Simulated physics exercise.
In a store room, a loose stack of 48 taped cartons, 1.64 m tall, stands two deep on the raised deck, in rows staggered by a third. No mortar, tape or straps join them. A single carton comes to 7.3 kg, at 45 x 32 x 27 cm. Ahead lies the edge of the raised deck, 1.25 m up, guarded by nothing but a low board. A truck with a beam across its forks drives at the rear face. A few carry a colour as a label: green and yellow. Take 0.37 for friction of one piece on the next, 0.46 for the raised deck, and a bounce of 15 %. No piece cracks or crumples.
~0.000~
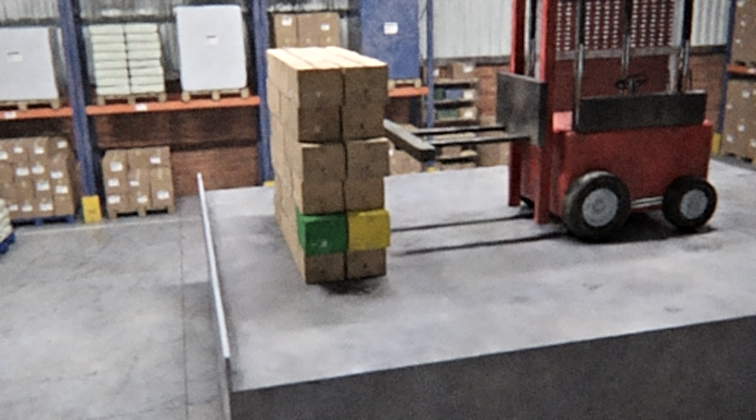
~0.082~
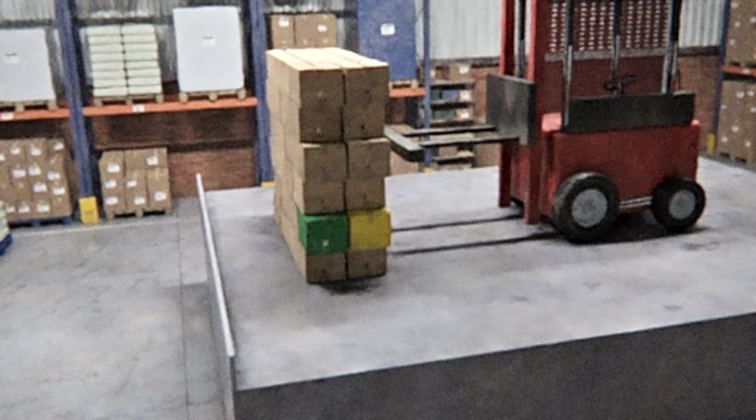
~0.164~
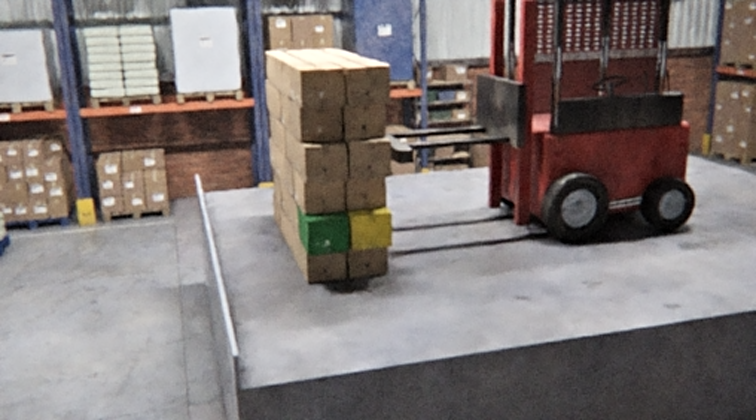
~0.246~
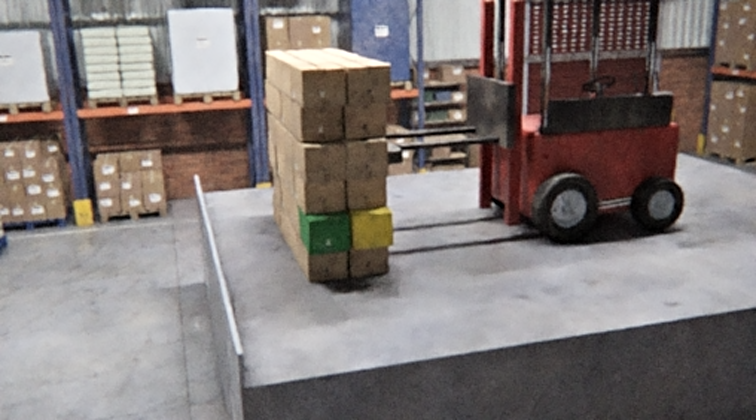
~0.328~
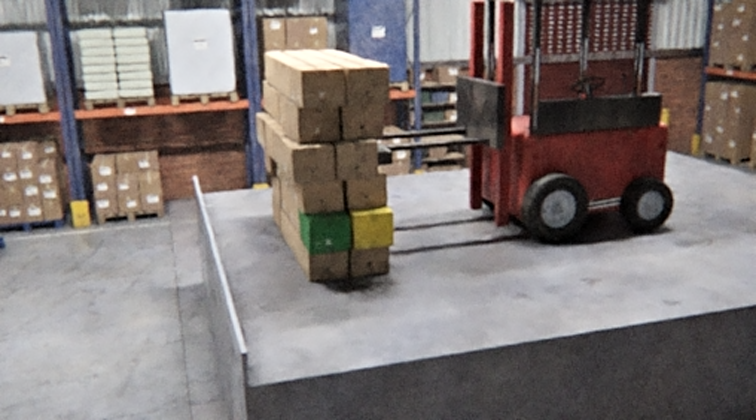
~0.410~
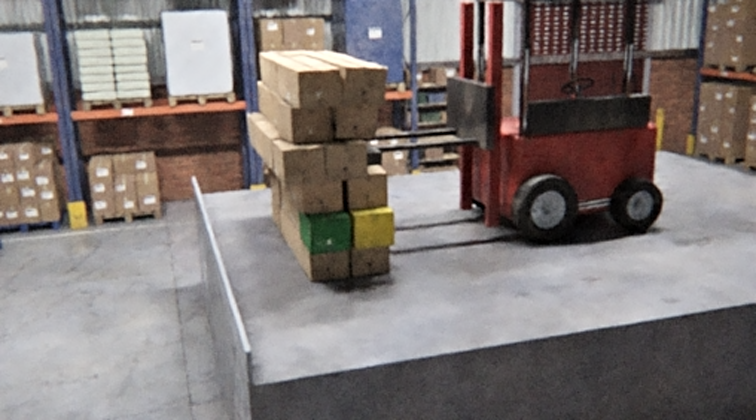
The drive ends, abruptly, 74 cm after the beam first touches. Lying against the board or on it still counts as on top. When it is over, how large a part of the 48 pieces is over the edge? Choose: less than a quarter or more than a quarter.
Ending over the edge: More than a quarter.
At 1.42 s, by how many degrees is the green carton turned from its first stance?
About 90°.
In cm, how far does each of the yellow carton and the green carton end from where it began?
About: Yellow 0, green 60.
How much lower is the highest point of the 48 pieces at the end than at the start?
Roughly 30 cm.
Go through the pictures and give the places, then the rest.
In the first frame (each place is the centre of the face we see best; the camera moves round a little), beam (426, 155) 24 cm from the stack; green carton (326, 237); yellow carton (370, 233); all in place.
Beam (416, 156) 15 cm from the stack; green carton (327, 237), in the second frame.
Beam (405, 157) 6 cm from the stack; green carton (329, 237), in the third frame.
Beam (394, 158) 28 mm in; yellow carton (373, 231); 4 have shifted, in the fourth frame.
Beam (384, 158) 12 cm in; green carton (330, 236); 16 have shifted, in the fifth frame.
Beam (373, 159) 21 cm in; green carton (331, 236); yellow carton (375, 231); steepest lean 5°, the carton at (366, 86); 26 have shifted, in the sixth frame.
By 0.64 s, none of the 48 cartons over the edge, 36 disturbed; green carton tilted 6°.
By 0.96 s, none of the 48 cartons over the edge, 35 disturbed; green carton tilted 32°.
By 1.42 s, 12 of the 48 cartons over the edge; green carton on its side.
By 1.96 s, 19 of the 48 cartons over the edge; green carton on its side.
When it is over (2.7 s), 20 of the 48 cartons over the edge; green carton on its side; yellow carton unmoved. That is 42 per cent. In pixels of the last frame, middles, green carton near (258, 266), yellow carton near (368, 223).
